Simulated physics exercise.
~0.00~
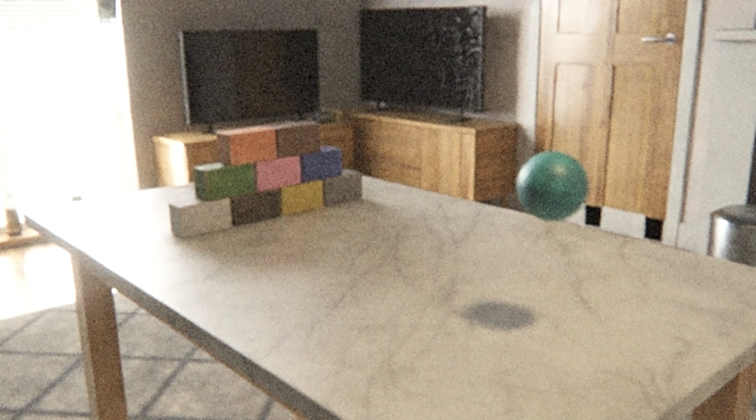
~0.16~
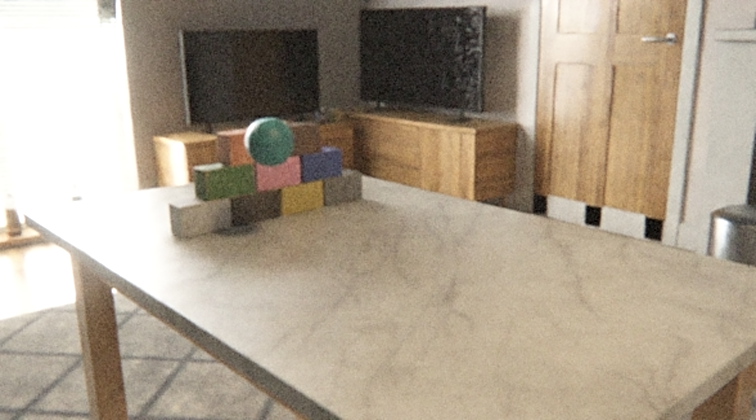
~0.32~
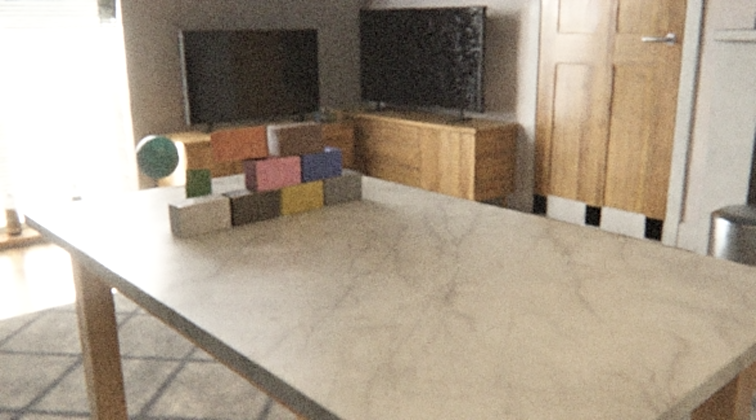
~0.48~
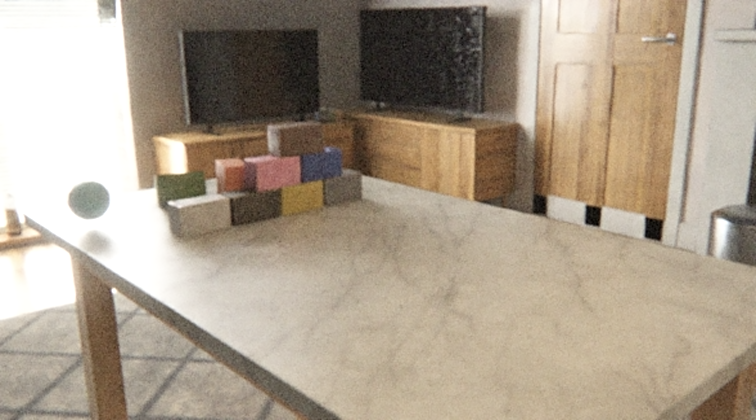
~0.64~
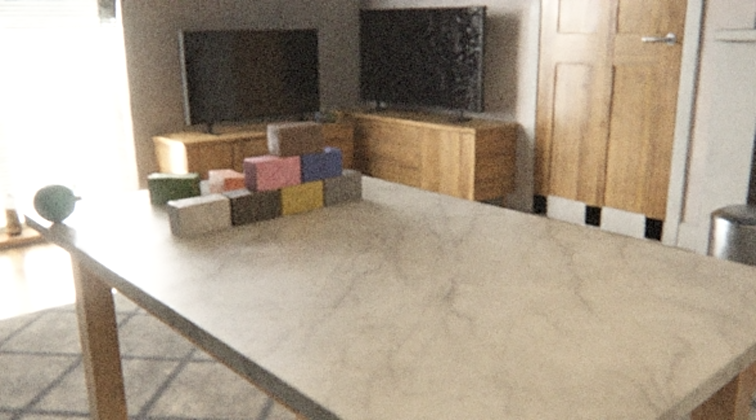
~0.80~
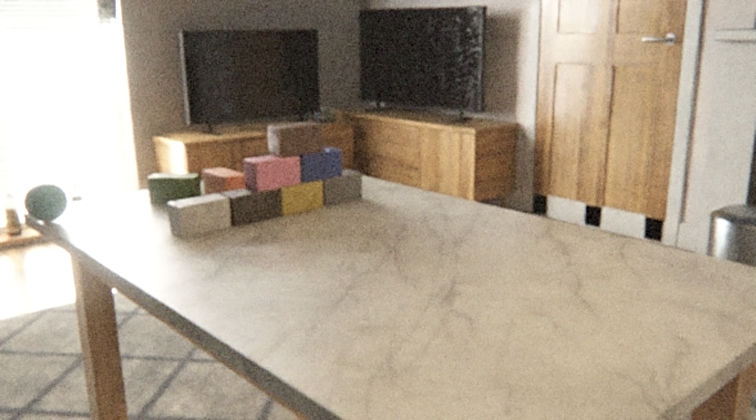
On a pale table in a living room, a turquoise ball flew left into a small stack of coloured blocks, shoving the green one leftward and toppling the orange one behind the rest, and ended up by the table's left corner.
